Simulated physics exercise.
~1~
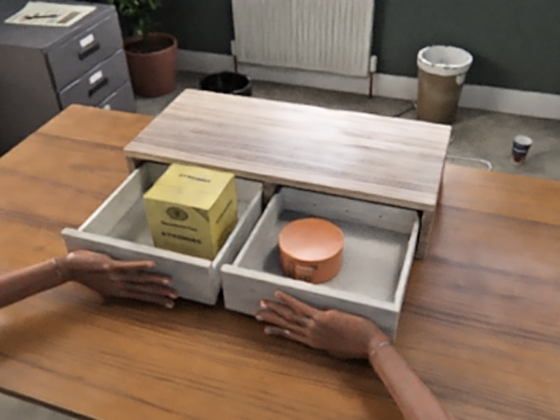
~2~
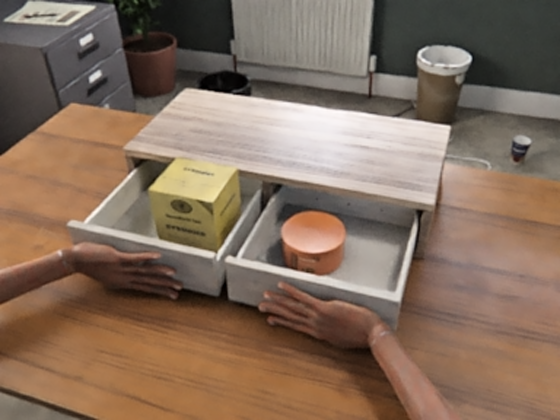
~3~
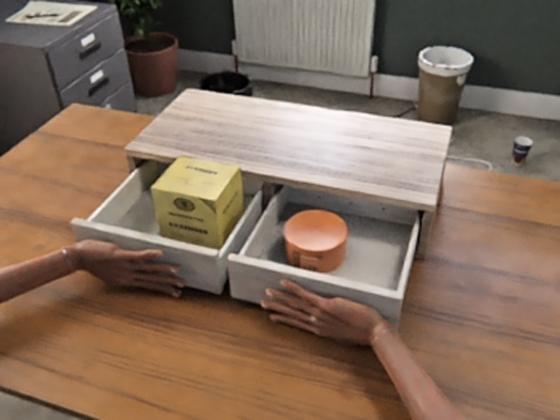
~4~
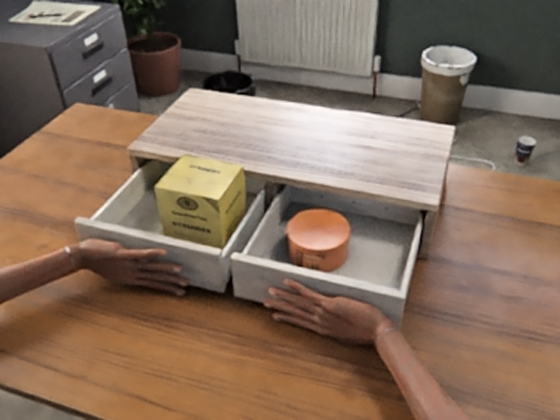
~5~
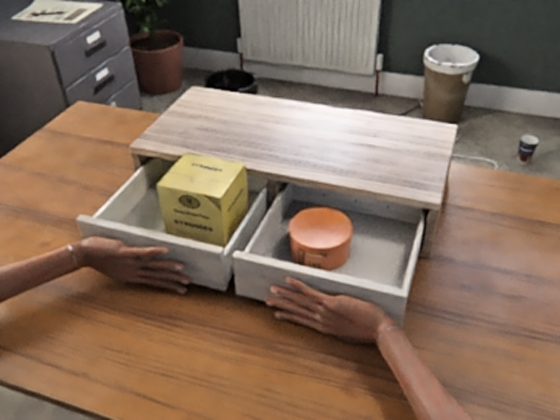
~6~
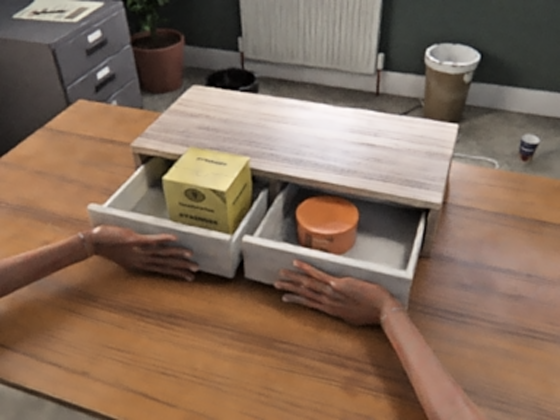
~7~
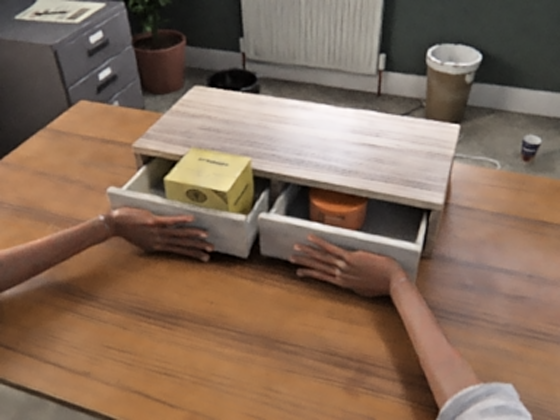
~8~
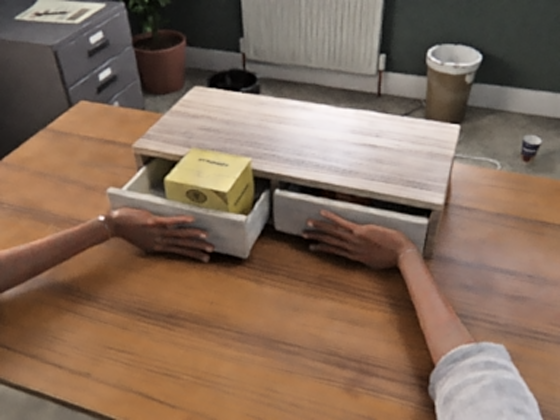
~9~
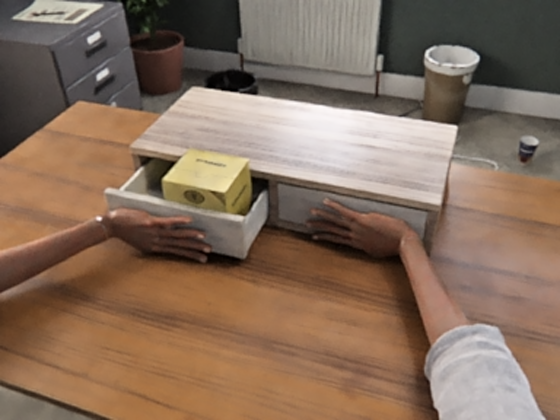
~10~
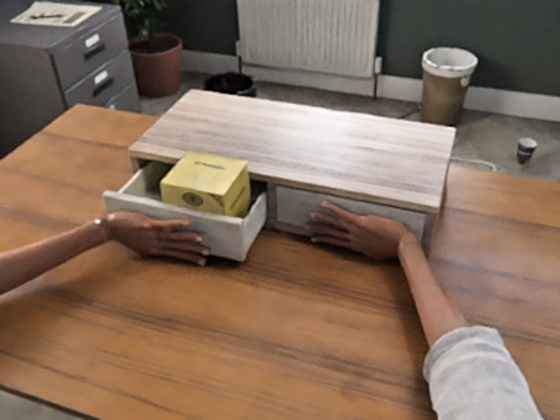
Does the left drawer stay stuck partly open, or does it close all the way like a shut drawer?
The left drawer stays partly open with the yellow box still in view. The right drawer goes all the way in.
